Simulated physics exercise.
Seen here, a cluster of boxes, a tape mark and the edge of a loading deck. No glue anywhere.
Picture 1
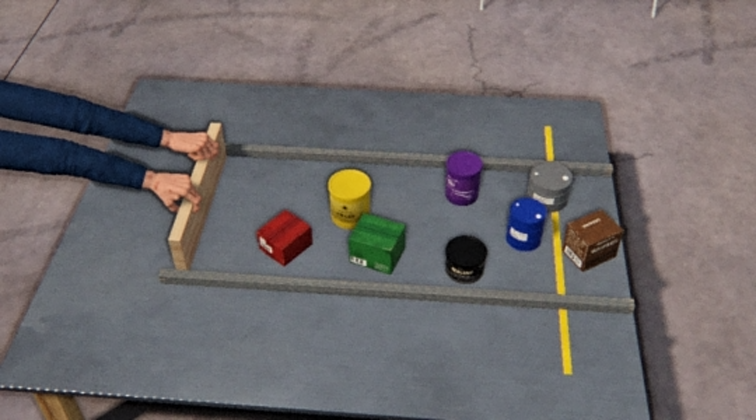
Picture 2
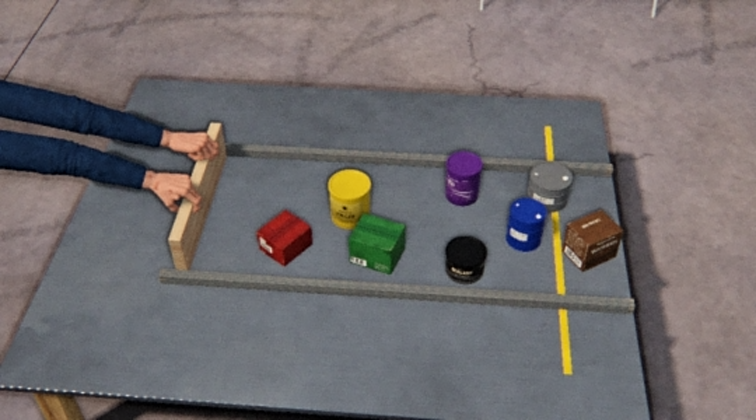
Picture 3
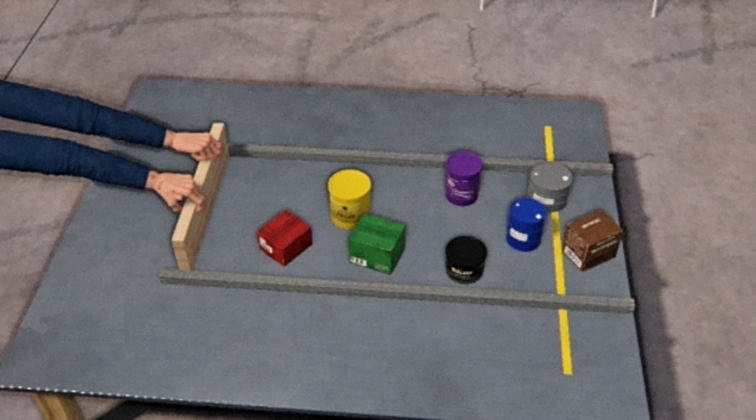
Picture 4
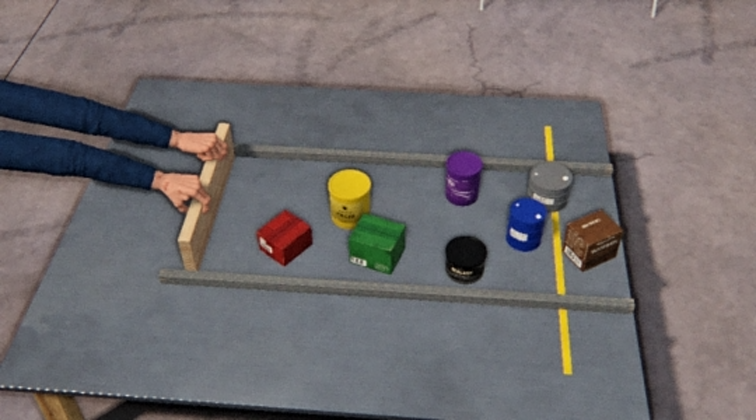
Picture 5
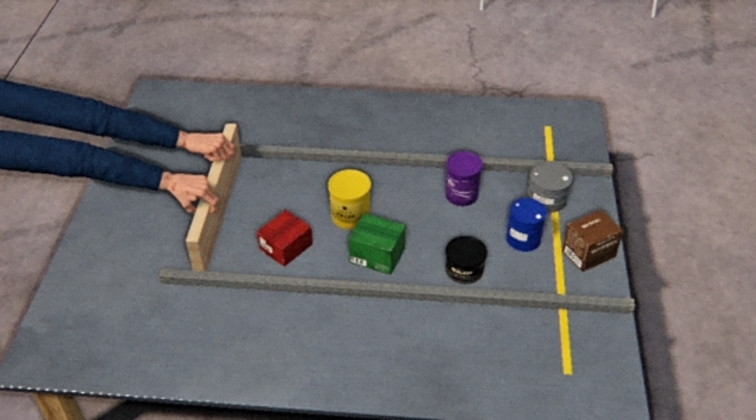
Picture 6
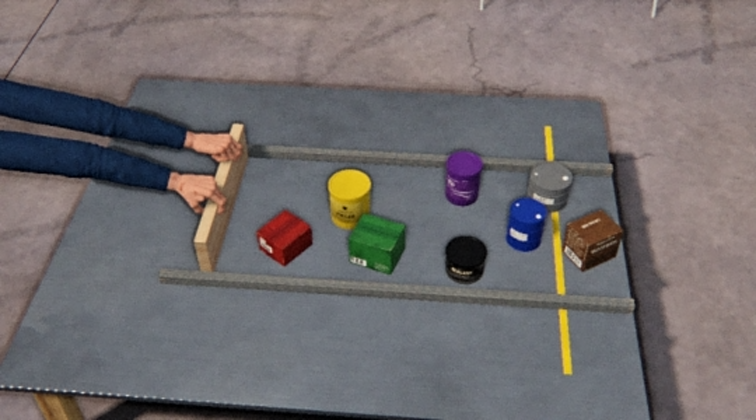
Two hands sliding a wooden plank slowly rightward between rails on a grey table, the boxes and canisters ahead staying still.
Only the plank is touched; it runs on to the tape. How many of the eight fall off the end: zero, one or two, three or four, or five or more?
The number that fall off is one or two.
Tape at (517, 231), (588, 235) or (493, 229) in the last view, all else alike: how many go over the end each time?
It would be 0, 5 and 0.
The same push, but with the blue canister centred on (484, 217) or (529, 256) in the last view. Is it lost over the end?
The blue canister does not fall; falls.
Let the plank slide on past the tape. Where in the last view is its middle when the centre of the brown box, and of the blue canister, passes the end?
Near (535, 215) and (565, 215).
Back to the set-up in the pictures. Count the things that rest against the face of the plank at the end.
It touches 3.
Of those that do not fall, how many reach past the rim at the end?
That would be 3.
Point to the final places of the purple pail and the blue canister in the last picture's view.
Near (574, 186) and (615, 229).
A little later, none off yet; brown box at rest near (592, 241); grey canister at rest near (549, 188); blue canister at rest near (526, 225).
When it is over, the number that fall off is one or two; down, black pail and brown box.
